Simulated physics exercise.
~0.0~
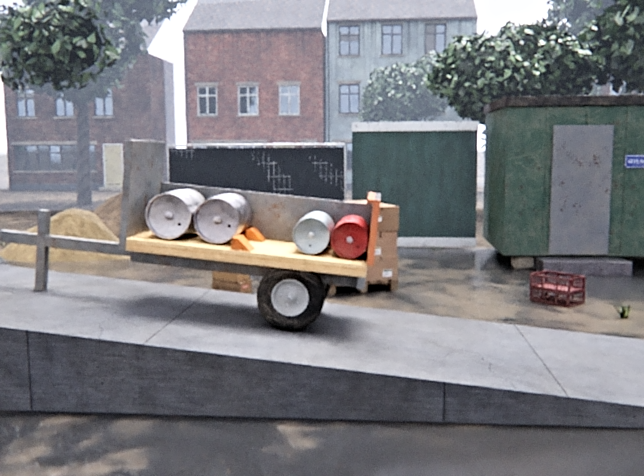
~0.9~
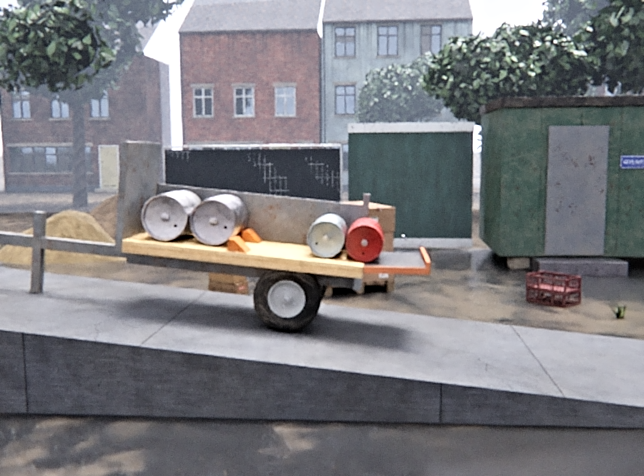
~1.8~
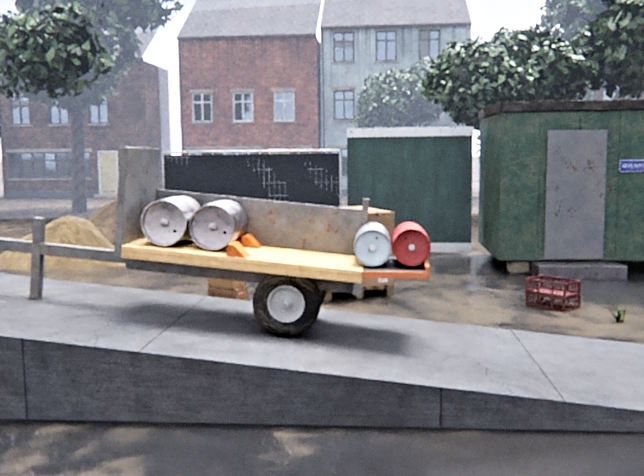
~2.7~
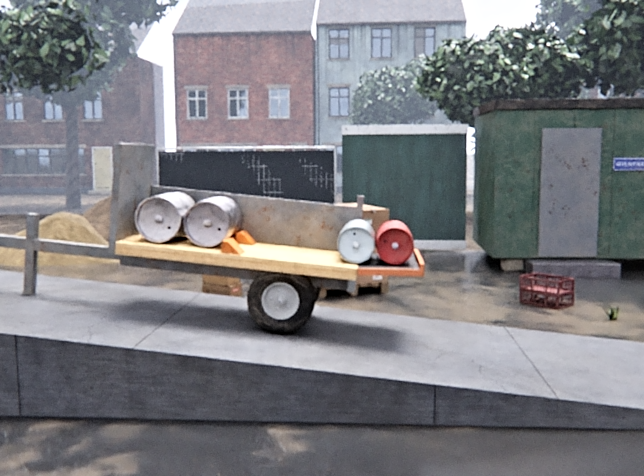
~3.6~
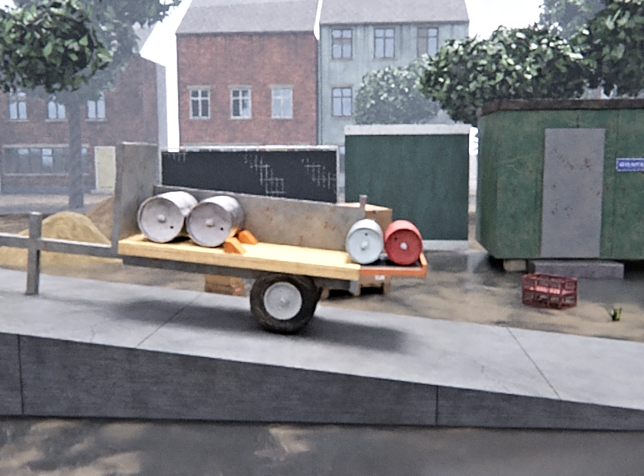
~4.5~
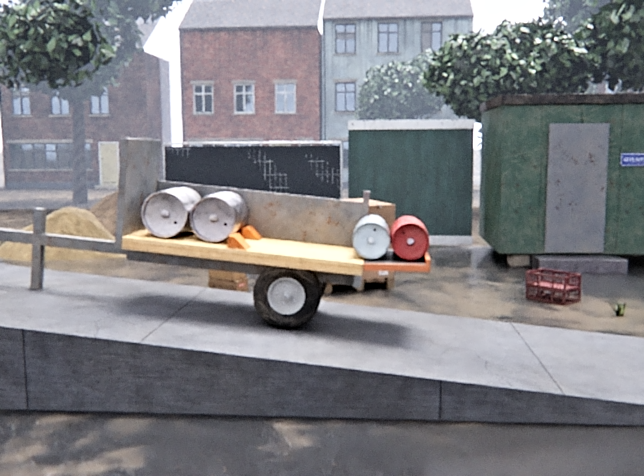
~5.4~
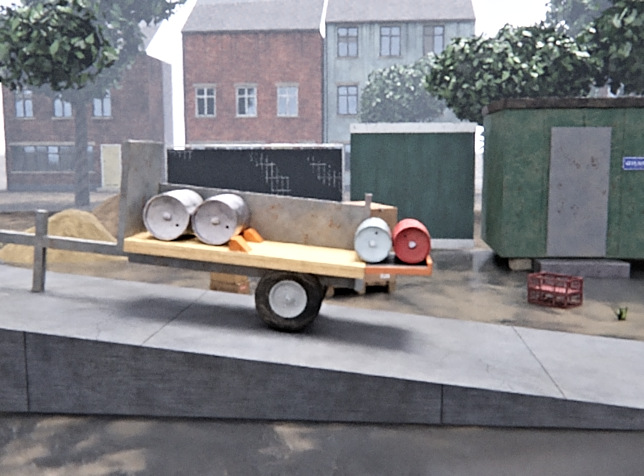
On a sloping concrete ramp that falls to the right, seen from the side by a slightly swaying camera, a flat trailer with a yellow bed stands before brick houses, trees and green sheds. Two large silvery kegs rest at the left behind an orange chock, while a smaller pale keg and a red one sit at the right against the upright tailgate. The tailgate drops to lie nearly level with the bed. The red keg rolls right onto it, with the pale keg following. Both rock slightly and settle side by side, the red one resting on the lowered gate, still aboard.
